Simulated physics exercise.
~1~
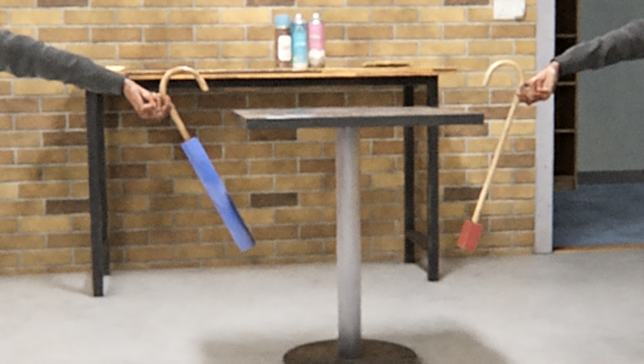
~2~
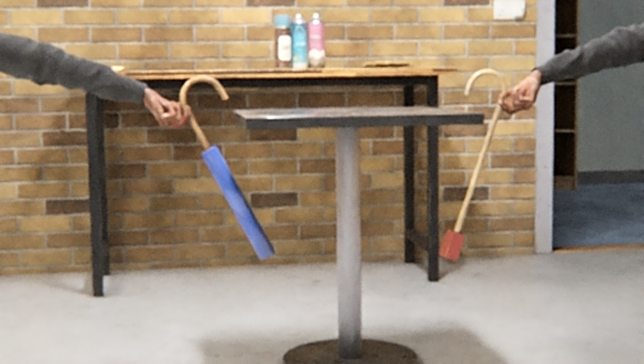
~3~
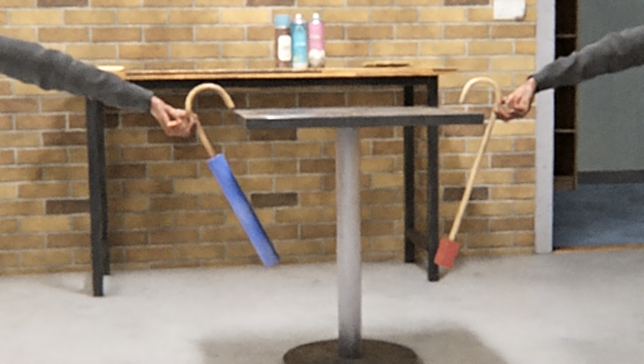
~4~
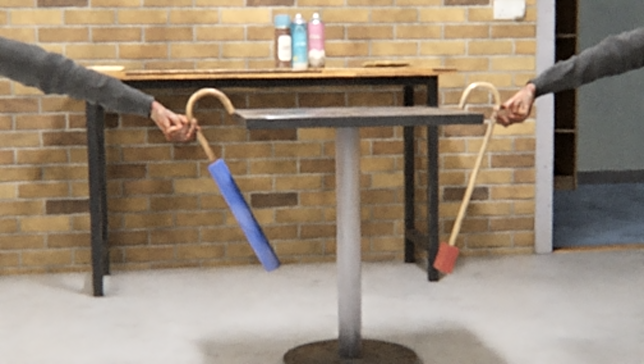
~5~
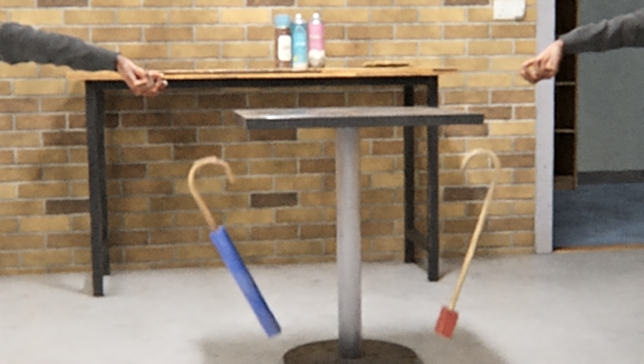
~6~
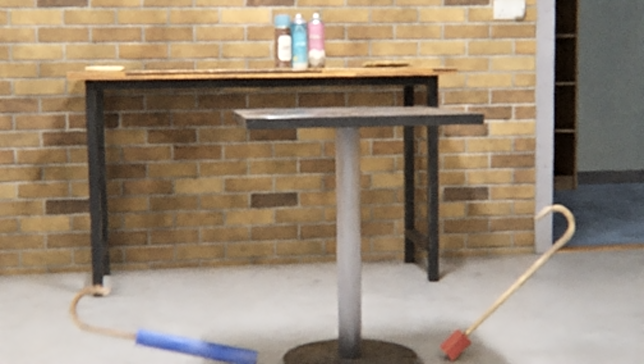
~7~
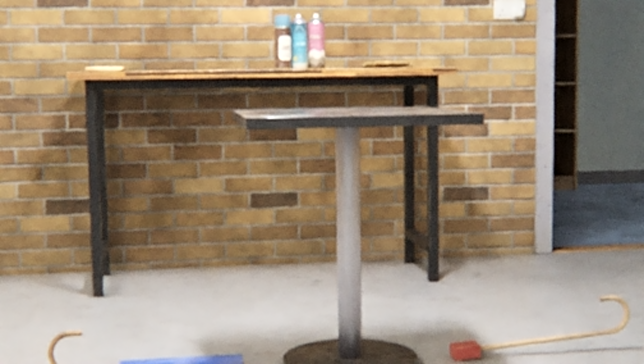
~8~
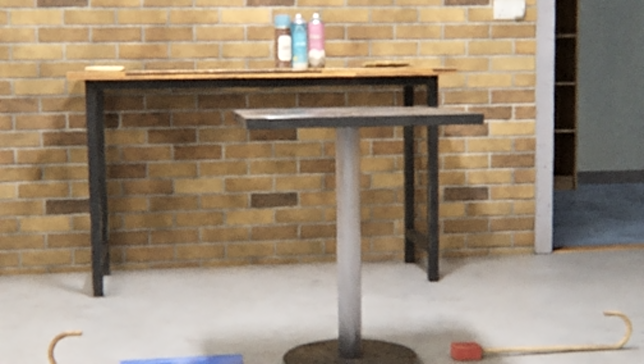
A blue umbrella on the left and a red brush on the right, both with crook handles, are brought by two hands to opposite edges of a small table; once released, both slip off, fall, tip over and end up lying on the floor.
